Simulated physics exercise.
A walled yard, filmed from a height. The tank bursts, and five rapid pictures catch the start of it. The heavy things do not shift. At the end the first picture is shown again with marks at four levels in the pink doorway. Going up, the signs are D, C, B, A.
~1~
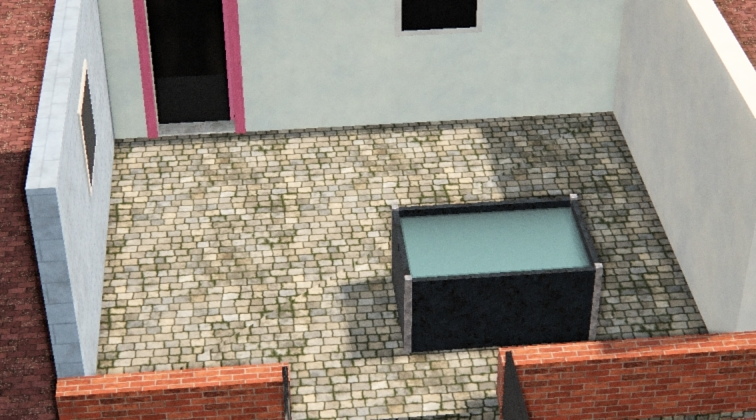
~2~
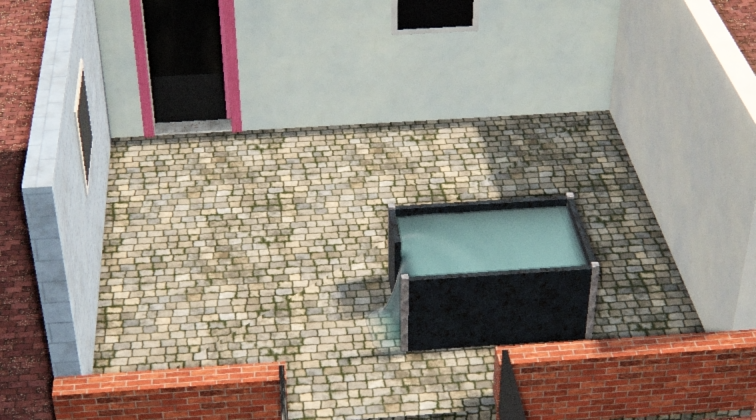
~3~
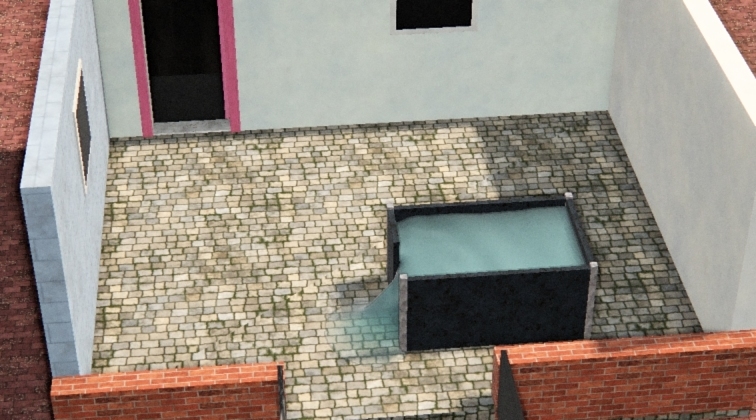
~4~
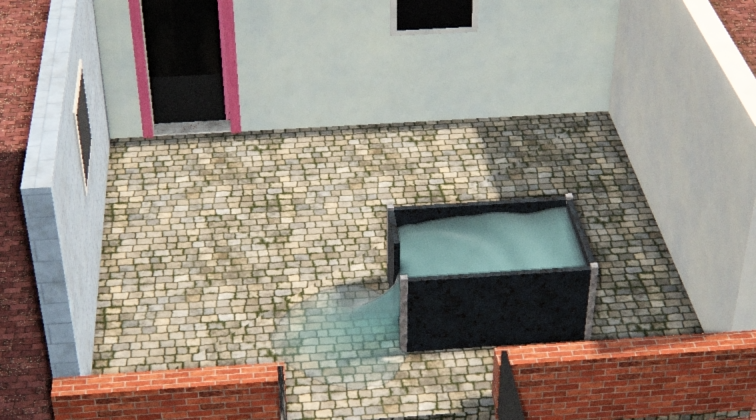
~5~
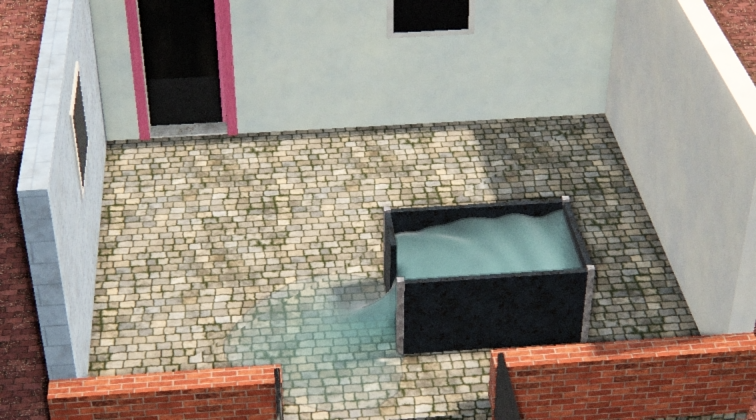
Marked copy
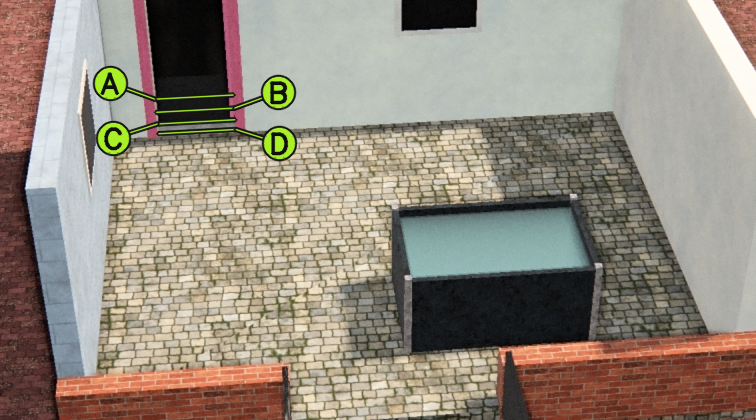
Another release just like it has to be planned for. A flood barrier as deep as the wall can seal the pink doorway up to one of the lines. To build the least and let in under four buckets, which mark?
The limit is C.
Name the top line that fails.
Here it is line D.
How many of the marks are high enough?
Three of them.
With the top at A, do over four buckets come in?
No, that is safe.
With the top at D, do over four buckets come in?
Yes.
In lime, A at (194, 97); B at (195, 110); C at (196, 121); D at (197, 131); from the bottom up D, C, B, A.
Choosing A, nothing gets over.
Choosing B, nothing gets over.
Choosing C, a splash gets over, under a bucket.
Choosing D, some 15 bucketfuls get in.
